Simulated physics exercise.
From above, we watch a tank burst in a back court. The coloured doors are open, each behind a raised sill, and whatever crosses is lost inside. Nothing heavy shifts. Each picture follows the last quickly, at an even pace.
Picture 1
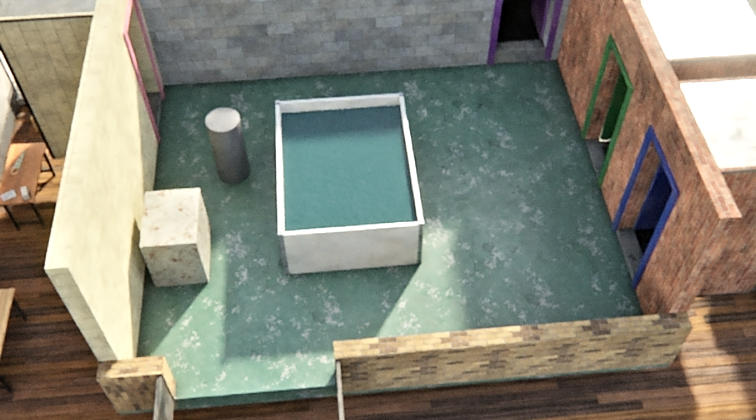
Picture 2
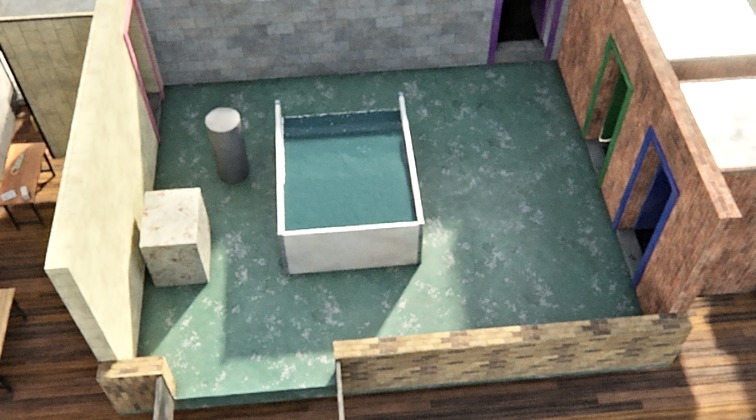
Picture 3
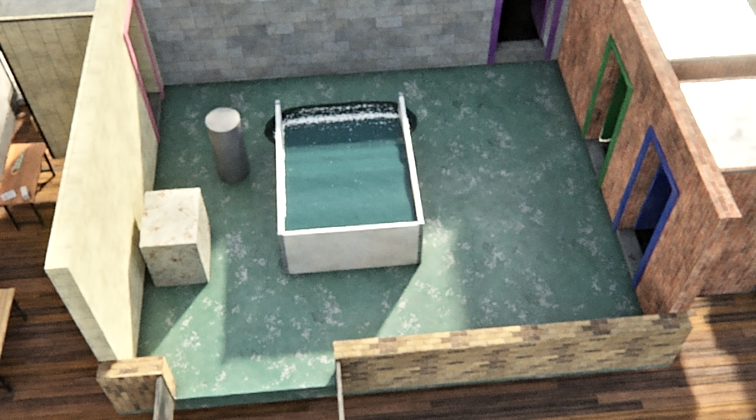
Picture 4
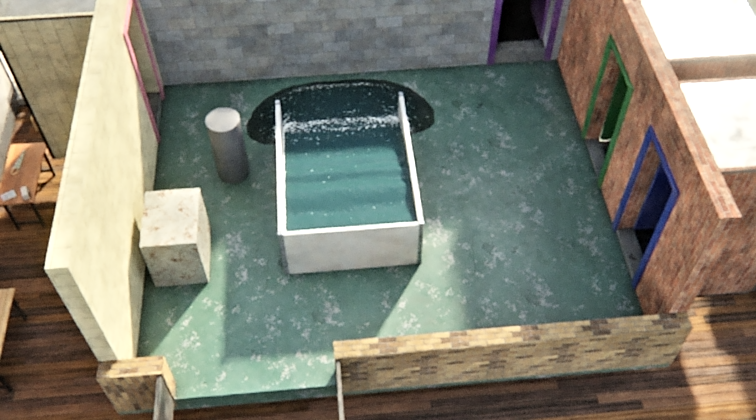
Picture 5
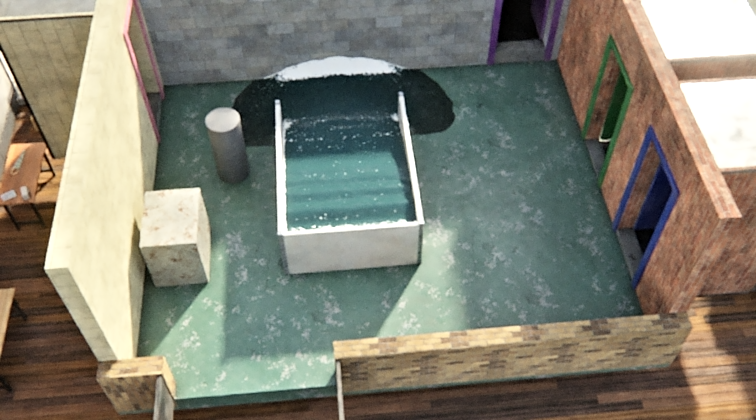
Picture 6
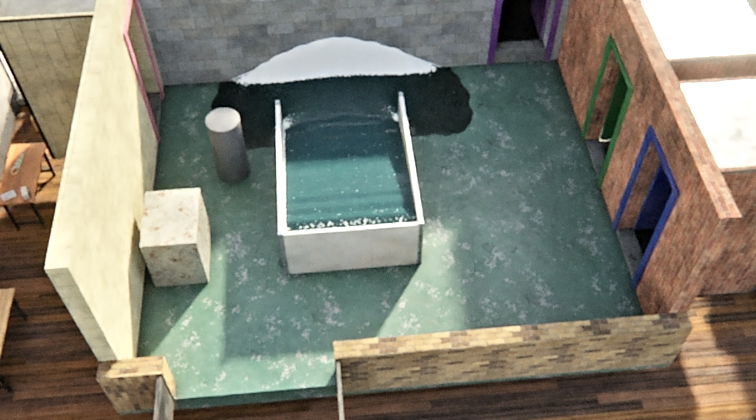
At the start, a white-walled tank of still water stands in a green-floored court with open coloured doors. Its far side opens and water pours out, spreading across the floor in a dark, widening sheet past the grey cylinder, then reaches the grey back wall, where white foam spreads.
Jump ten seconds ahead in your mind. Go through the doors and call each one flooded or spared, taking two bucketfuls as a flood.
Blue door: Spared, purple door: Spared, green door: Flooded, pink door: Flooded.
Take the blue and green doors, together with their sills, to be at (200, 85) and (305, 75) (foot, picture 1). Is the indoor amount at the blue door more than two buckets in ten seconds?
My reading: Blue exceeds the limit.
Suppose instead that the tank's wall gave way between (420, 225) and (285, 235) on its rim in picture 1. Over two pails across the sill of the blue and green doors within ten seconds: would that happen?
I think the blue door crosses the limit and the green door crosses the limit.
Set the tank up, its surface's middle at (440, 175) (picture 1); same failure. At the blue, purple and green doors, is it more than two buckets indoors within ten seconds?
Taking each in turn, blue overshoots, purple overshoots, green overshoots.
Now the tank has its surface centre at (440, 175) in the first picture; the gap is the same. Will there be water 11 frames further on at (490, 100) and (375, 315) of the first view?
Point 1: Soaked through; point 2: Not wet.
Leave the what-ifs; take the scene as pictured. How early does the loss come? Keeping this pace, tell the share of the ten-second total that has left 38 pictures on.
That comes to 55 per cent, as I work it out.
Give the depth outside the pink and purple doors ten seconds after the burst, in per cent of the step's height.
I'd put it at close to 50 and 30 per cent.
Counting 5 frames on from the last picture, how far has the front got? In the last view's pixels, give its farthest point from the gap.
Look around (553, 64).
A moment on, water covers 20 % of the floor; the blue door not reached, the purple door wet at the sill, nothing in, the green door not reached, the pink door wet at the sill, nothing in.
Next, water covers 35 % of the floor; the blue door not reached, the purple door wet at the sill, nothing in, the green door wet at the sill, nothing in, the pink door over two buckets in.
Then, water covers 60 % of the floor; the blue door wet at the sill, nothing in, the purple door under two buckets in, the green door over two buckets in, the pink door far over two buckets in.
Later, water covers 95 % of the floor; the blue door wet at the sill, nothing in, the purple door under two buckets in, the green door far over two buckets in, the pink door far over two buckets in.
In the end, water covers 100 % of the floor; the blue door under two buckets in, the purple door under two buckets in, the green door far over two buckets in, the pink door far over two buckets in.
